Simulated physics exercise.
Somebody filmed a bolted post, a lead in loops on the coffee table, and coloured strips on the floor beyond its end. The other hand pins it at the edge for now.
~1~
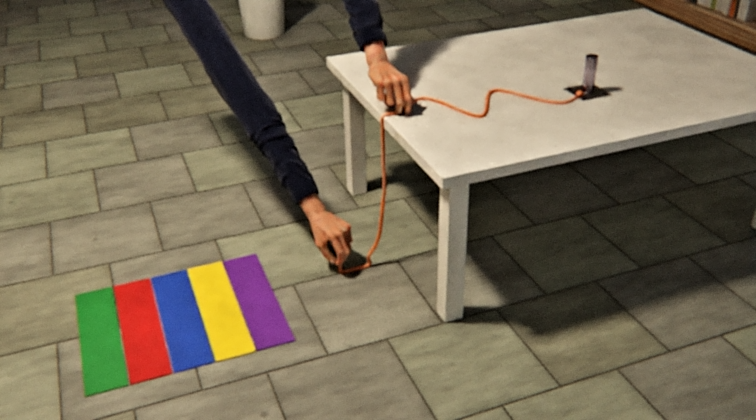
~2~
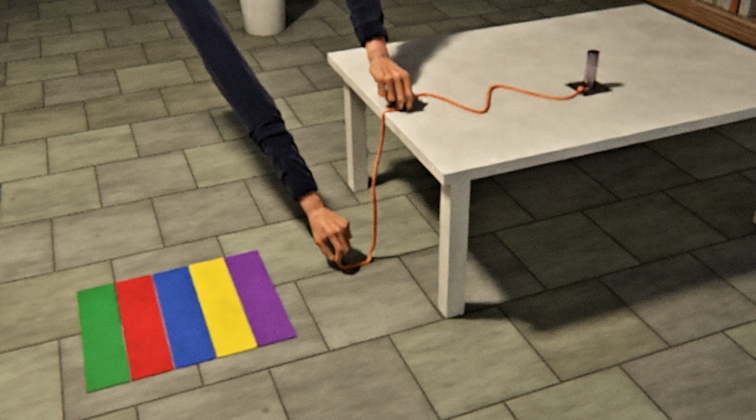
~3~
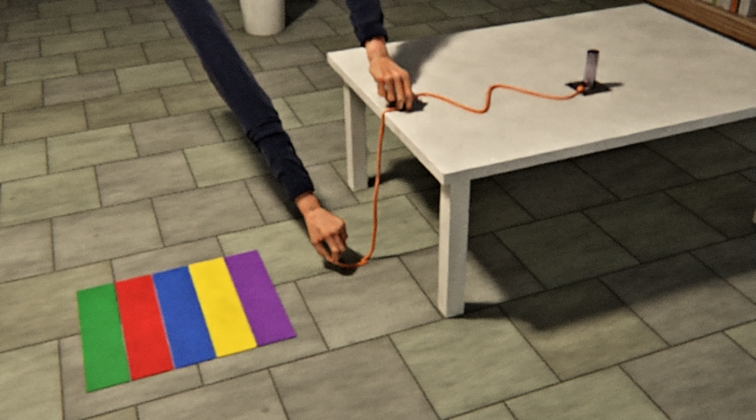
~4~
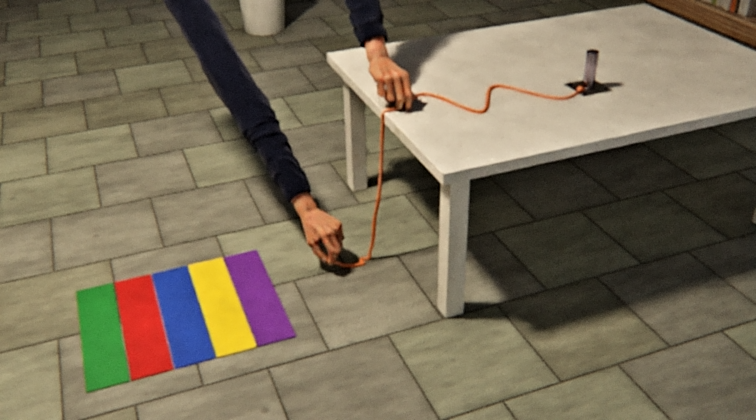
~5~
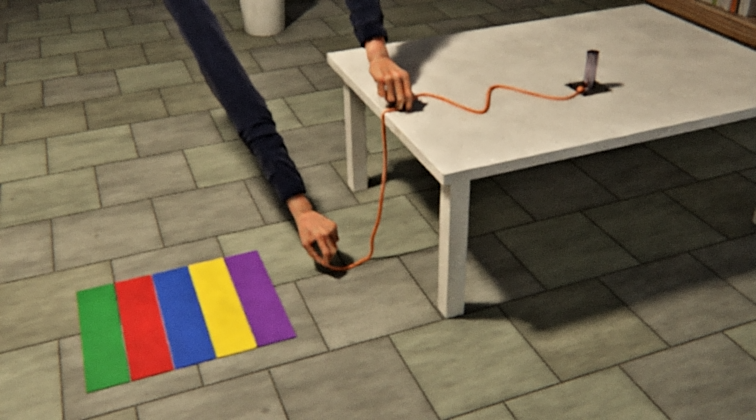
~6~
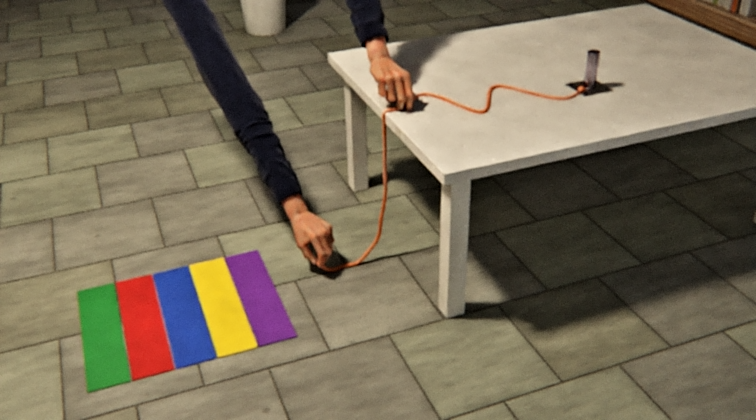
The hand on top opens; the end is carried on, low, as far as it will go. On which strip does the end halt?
Over green.
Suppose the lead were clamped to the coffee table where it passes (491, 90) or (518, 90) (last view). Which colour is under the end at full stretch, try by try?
One after the other, red; red.
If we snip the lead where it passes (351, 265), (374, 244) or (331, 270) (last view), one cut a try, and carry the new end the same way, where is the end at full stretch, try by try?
About (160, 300), (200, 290) and (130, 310).
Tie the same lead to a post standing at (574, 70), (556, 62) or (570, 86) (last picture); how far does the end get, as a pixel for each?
Near (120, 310), (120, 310) and (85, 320).
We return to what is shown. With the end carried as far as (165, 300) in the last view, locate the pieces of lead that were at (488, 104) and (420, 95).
At (438, 108), then (373, 158).
Early on, end near (165, 300); over blue.
Midway, end near (127, 309); over red.
At the end of the slack, end near (105, 315); over green. The end stops over the green strip.
